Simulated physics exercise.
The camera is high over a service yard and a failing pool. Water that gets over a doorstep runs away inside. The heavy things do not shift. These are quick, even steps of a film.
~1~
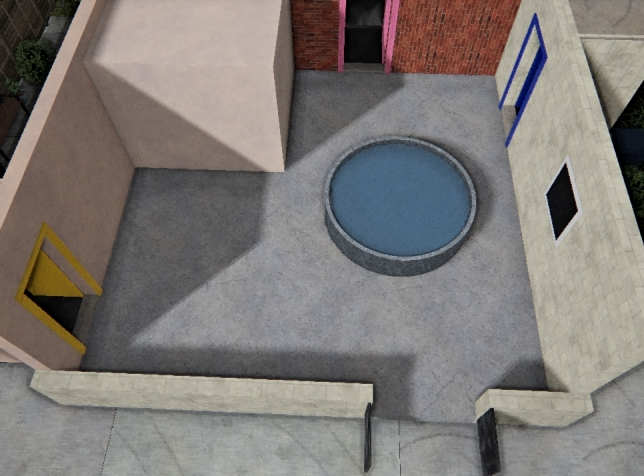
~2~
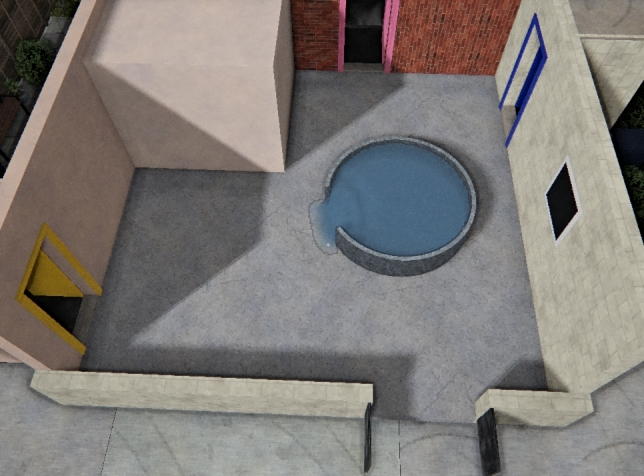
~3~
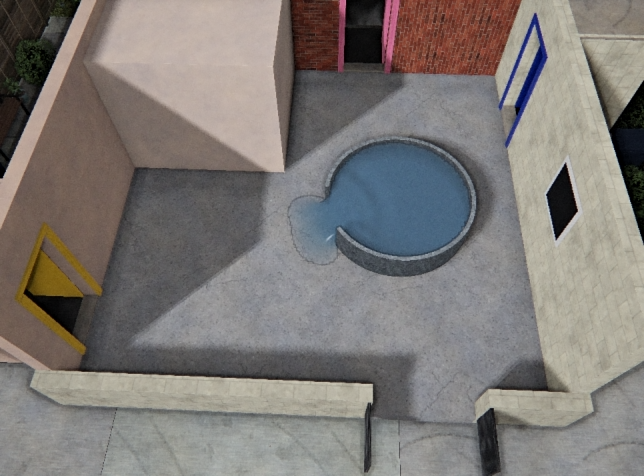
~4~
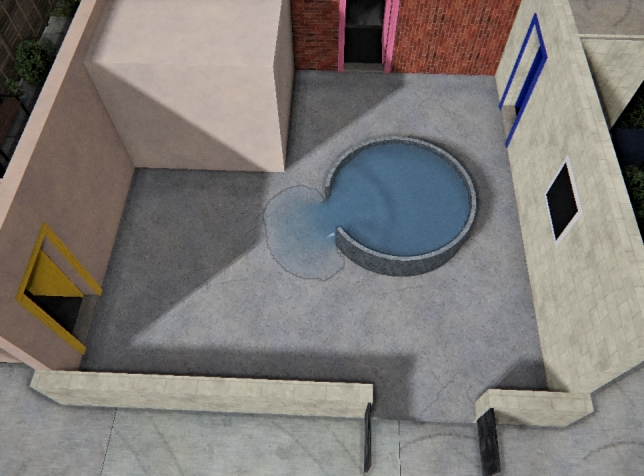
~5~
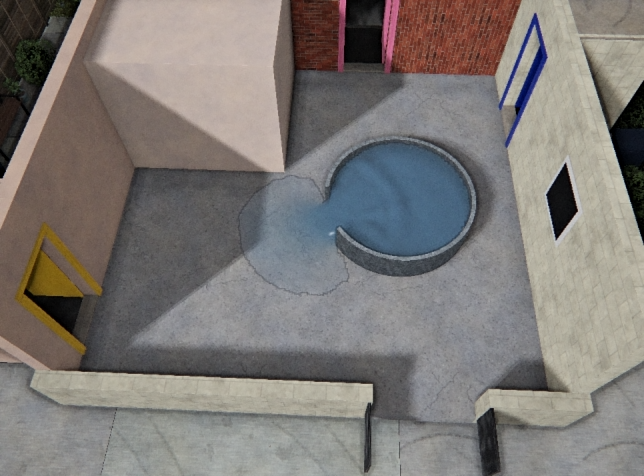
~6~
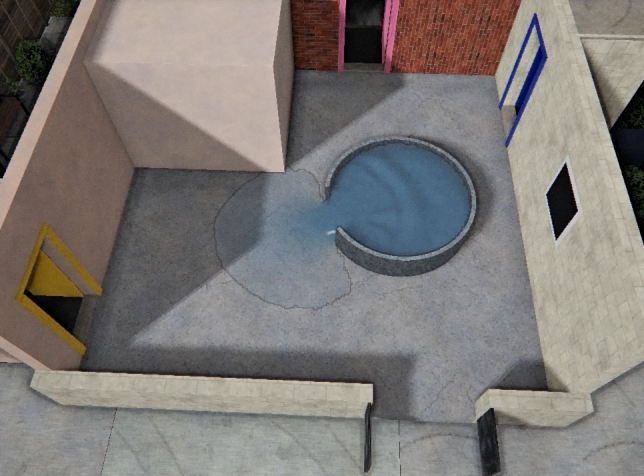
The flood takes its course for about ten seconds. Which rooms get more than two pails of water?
One by one: The yellow door lets in a lot; the pink door admits no more than that; the blue door admits no more than that.
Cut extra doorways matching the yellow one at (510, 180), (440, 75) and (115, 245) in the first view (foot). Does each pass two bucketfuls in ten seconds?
As listed: Holds, stays under, passes that mark.
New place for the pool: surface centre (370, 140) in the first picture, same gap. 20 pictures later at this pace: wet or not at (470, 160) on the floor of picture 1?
Verdict: Free of water.
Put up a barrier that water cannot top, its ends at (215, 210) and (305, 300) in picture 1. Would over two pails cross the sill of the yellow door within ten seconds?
In short: The yellow one keeps below it.
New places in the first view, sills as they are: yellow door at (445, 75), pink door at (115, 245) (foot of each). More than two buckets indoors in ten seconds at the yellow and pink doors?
Then: The yellow door is under, the pink door is over.
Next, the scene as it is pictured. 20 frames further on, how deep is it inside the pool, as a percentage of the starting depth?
Close to 58 %.
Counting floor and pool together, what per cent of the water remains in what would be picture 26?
I make it 98 per cent.
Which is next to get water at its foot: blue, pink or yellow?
That is the yellow-painted one.
A moment on, water covers 25 % of the floor; the yellow door not reached, the pink door not reached, the blue door not reached.
Next, water covers 40 % of the floor; the yellow door under two buckets in, the pink door not reached, the blue door not reached.
Then, water covers 40 % of the floor; the yellow door over two buckets in, the pink door not reached, the blue door not reached.
Later, water covers 45 % of the floor; the yellow door far over two buckets in, the pink door not reached, the blue door not reached.
In the end, water covers 65 % of the floor; the yellow door far over two buckets in, the pink door not reached, the blue door not reached.
